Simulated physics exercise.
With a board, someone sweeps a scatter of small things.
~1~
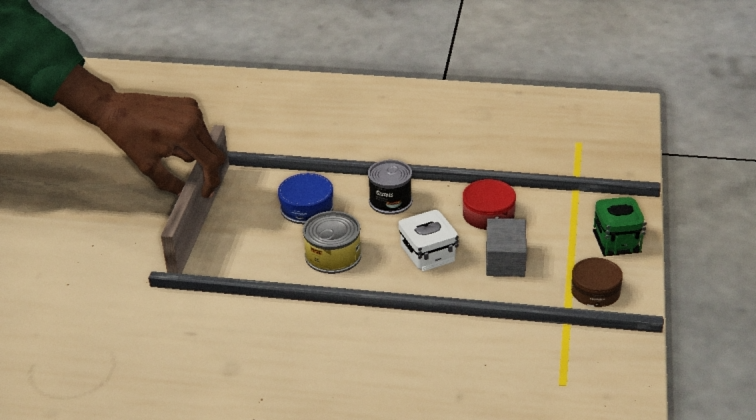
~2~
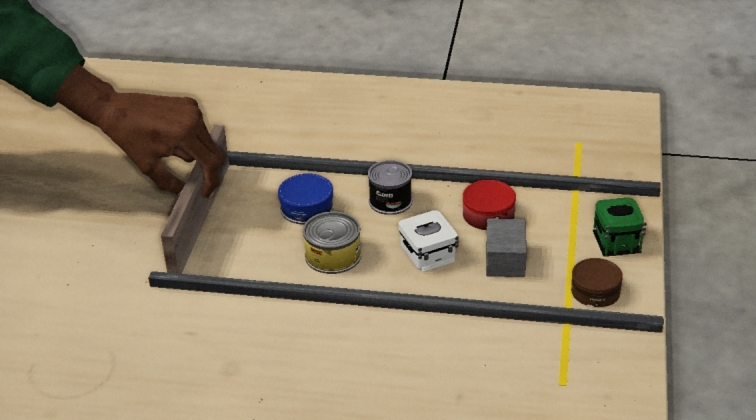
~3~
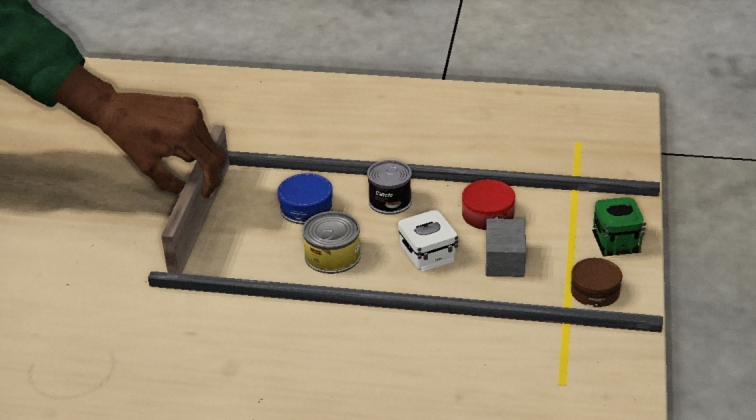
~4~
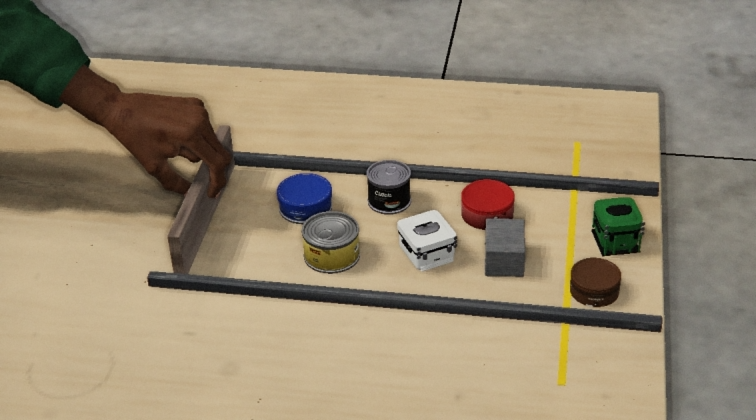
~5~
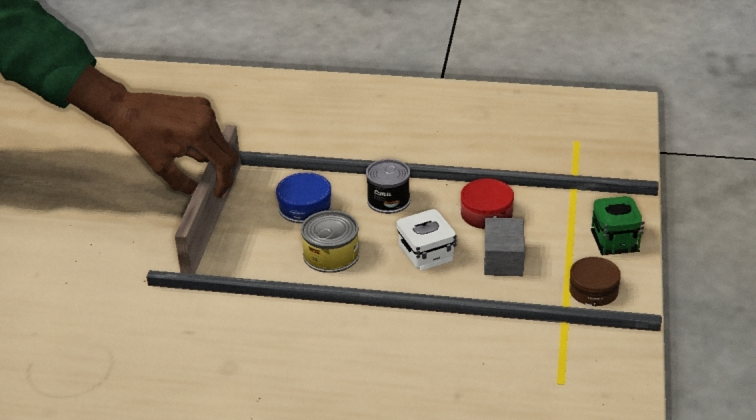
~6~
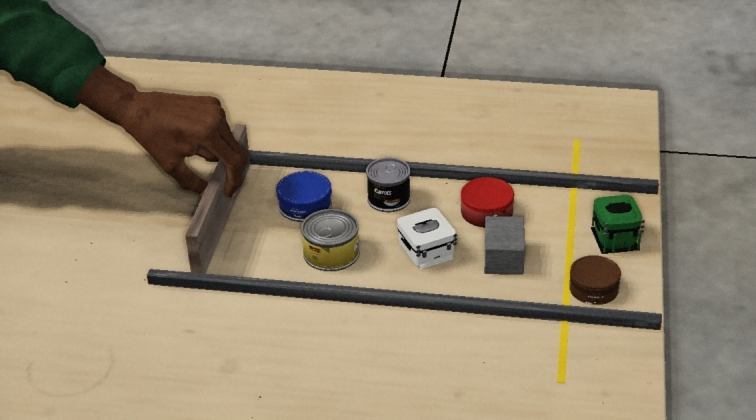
A hand slides a board slightly right between two rails toward several small, still objects.
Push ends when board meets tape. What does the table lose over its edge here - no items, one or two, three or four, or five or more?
The push knocks just one or two off.
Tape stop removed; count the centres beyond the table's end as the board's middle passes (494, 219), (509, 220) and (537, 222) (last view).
By position: 0 / 0 / 1.
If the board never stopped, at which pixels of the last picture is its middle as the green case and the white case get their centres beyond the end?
Middle: Roughly (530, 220); roughly (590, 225).
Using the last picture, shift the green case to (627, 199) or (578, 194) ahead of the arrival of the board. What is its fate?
Well, the green case fails to stay the first time and fails to stay the second time.
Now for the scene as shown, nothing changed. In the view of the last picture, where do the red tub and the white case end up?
Near (642, 207) and (640, 249).
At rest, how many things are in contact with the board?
That makes 3.
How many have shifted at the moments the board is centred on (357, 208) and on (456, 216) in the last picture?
So far 4, and 6 at the second.
Soon after, none off yet; green case at rest near (617, 223); brown tub at rest near (595, 280); grey block at rest near (504, 245).
After that, none off yet; green case at rest near (617, 223); brown tub at rest near (596, 281); grey block displaced about its own width near (580, 244).
In the end, the number that fall off is one or two; gone, grey block and green case.
